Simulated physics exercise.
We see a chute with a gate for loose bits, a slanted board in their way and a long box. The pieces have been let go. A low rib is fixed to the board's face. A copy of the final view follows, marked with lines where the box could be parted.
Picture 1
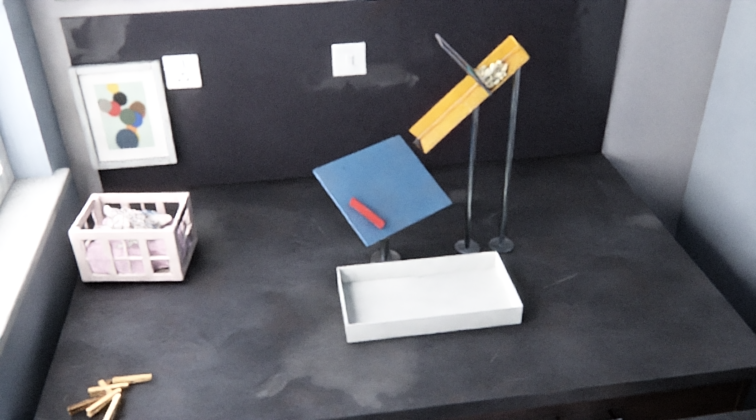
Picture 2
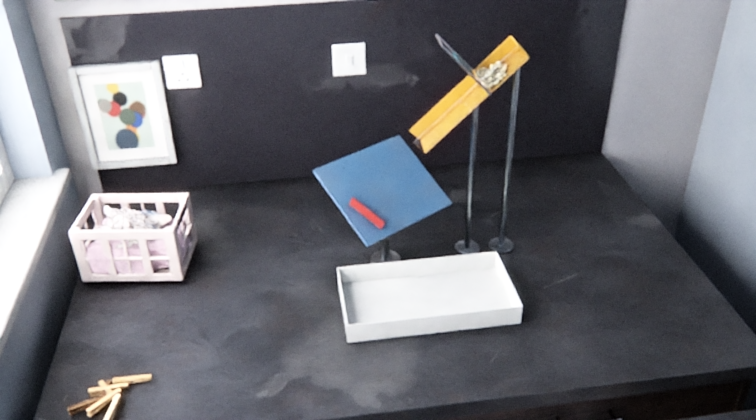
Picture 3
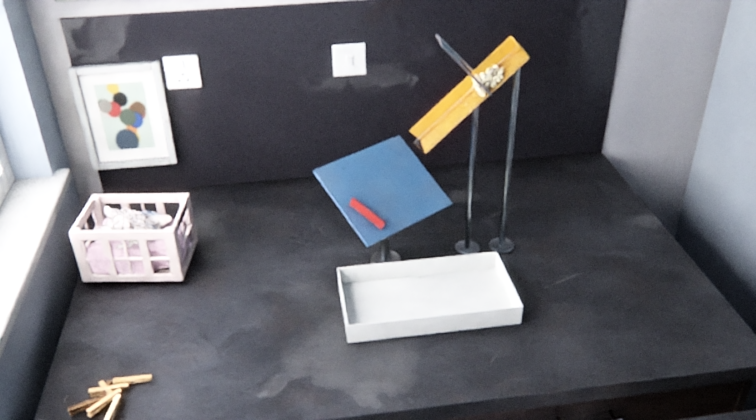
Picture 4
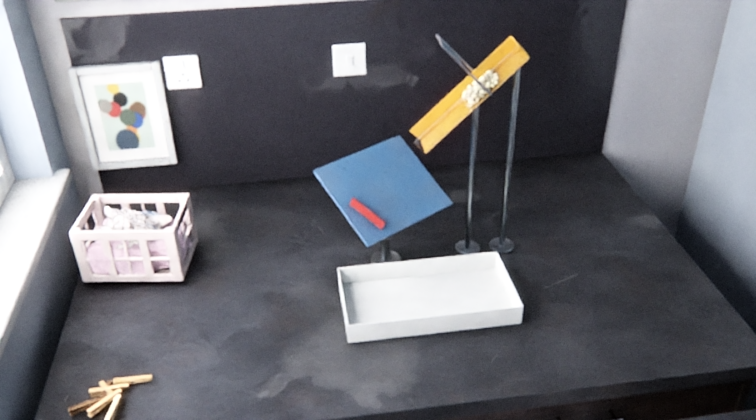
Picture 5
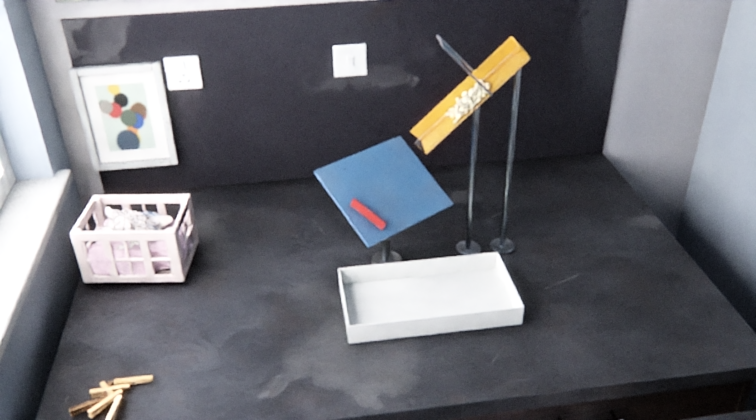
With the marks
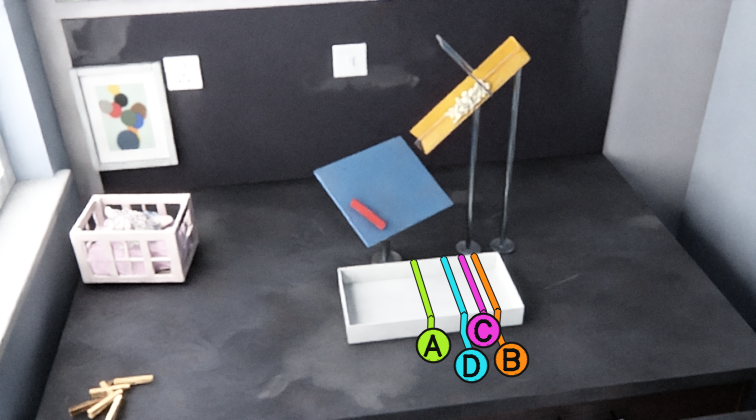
White beans began sliding slowly down a slanted wooden chute, moving a short way to the left, above a tilted blue board with a red strip on it and an empty white box.
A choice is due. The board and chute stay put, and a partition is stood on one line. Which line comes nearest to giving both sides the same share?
A beats the others.
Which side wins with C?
The left side.
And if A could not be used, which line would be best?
The answer is D.
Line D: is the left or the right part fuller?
The left side.
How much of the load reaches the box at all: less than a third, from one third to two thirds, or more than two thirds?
More than two thirds.
On the marked copy, line A crosses the front rim at (430, 317); line B crosses the front rim at (497, 310); line C crosses the front rim at (483, 311); line D crosses the front rim at (464, 313).
If A is chosen, of what is caught, about half on the left of the divider, about half on the right.
If B is chosen, of what is caught, nearly all on the left of the divider, a stray few on the right.
If C is chosen, of what is caught, nearly all on the left of the divider, a small part on the right.
If D is chosen, of what is caught, most on the left of the divider, about a quarter on the right.
